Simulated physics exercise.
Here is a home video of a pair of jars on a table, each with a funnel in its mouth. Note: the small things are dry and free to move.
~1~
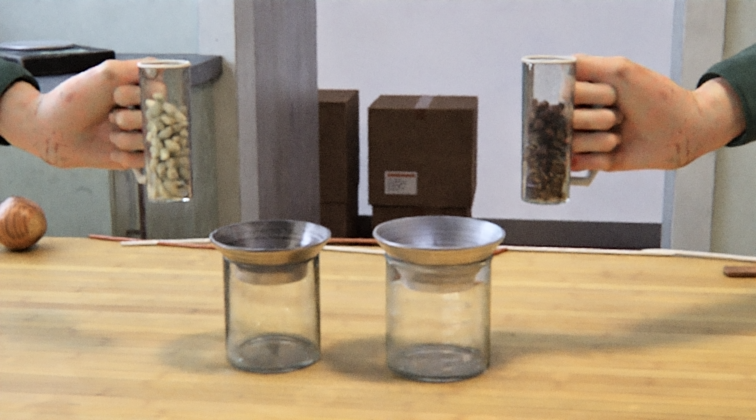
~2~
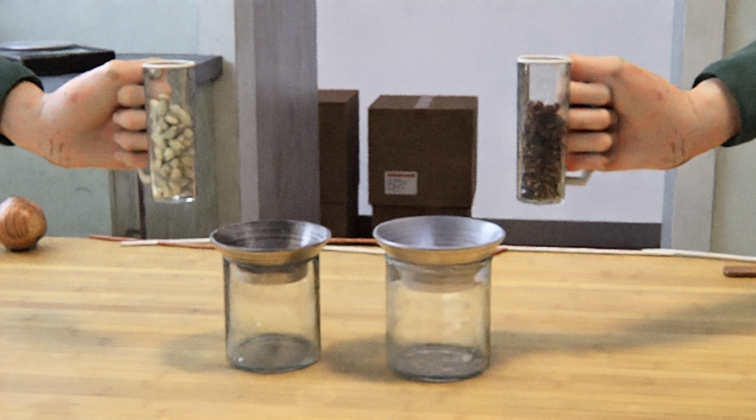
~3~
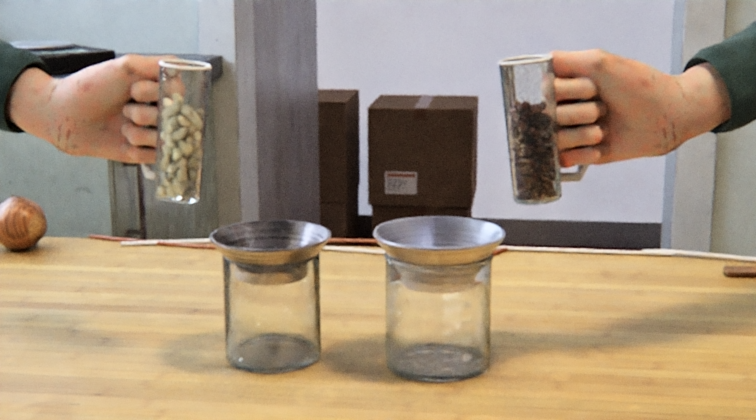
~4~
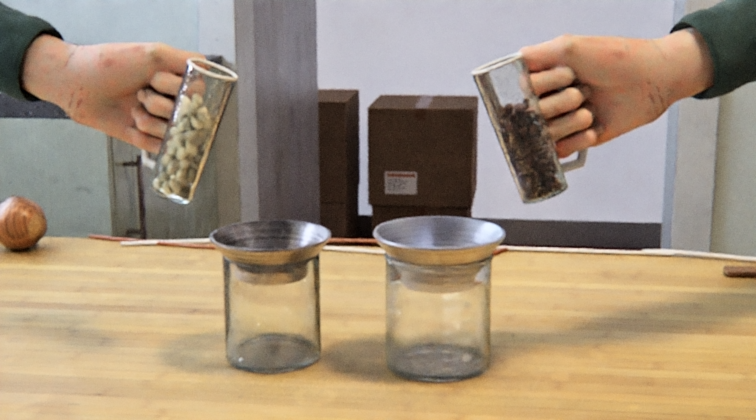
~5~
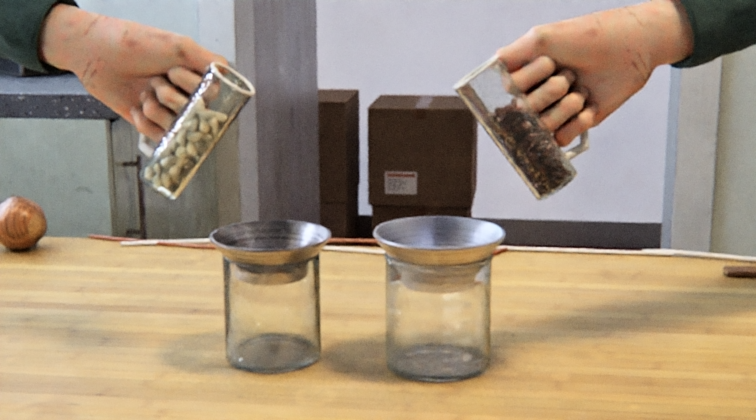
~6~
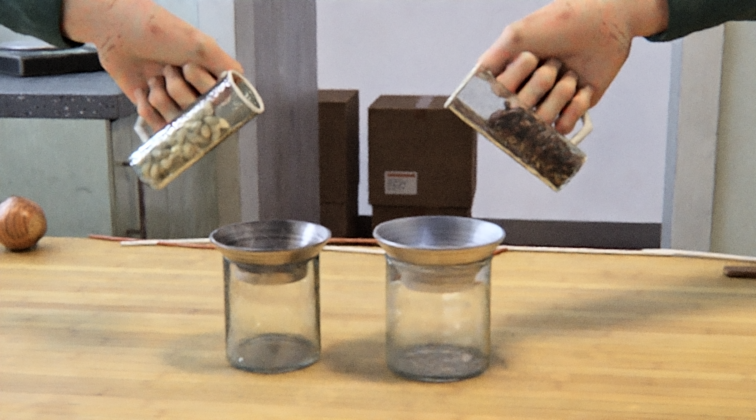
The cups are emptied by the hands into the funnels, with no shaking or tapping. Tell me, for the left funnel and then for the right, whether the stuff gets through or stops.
Left funnel: Gets through, right: Gets through.
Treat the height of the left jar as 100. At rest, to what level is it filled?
My estimate: Some 20 in a hundred.
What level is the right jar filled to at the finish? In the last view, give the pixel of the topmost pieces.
The topmost pieces come to rest close to (466, 341).
Then, 0.38 s after the last picture, left, all still in the cup; right, all still in the cup.
Then, 0.72 s after the last picture, left, nearly all still in the cup, a stray few in or over the funnel; right, nearly all still in the cup, a stray few in or over the funnel.
Then, 1.01 s after the last picture, left, about half still in the cup, about a third in or over the funnel, about a quarter down in the jar; right, about half still in the cup, about a quarter in or over the funnel, about a quarter down in the jar.
At rest, left, all down in the jar; right, all down in the jar.
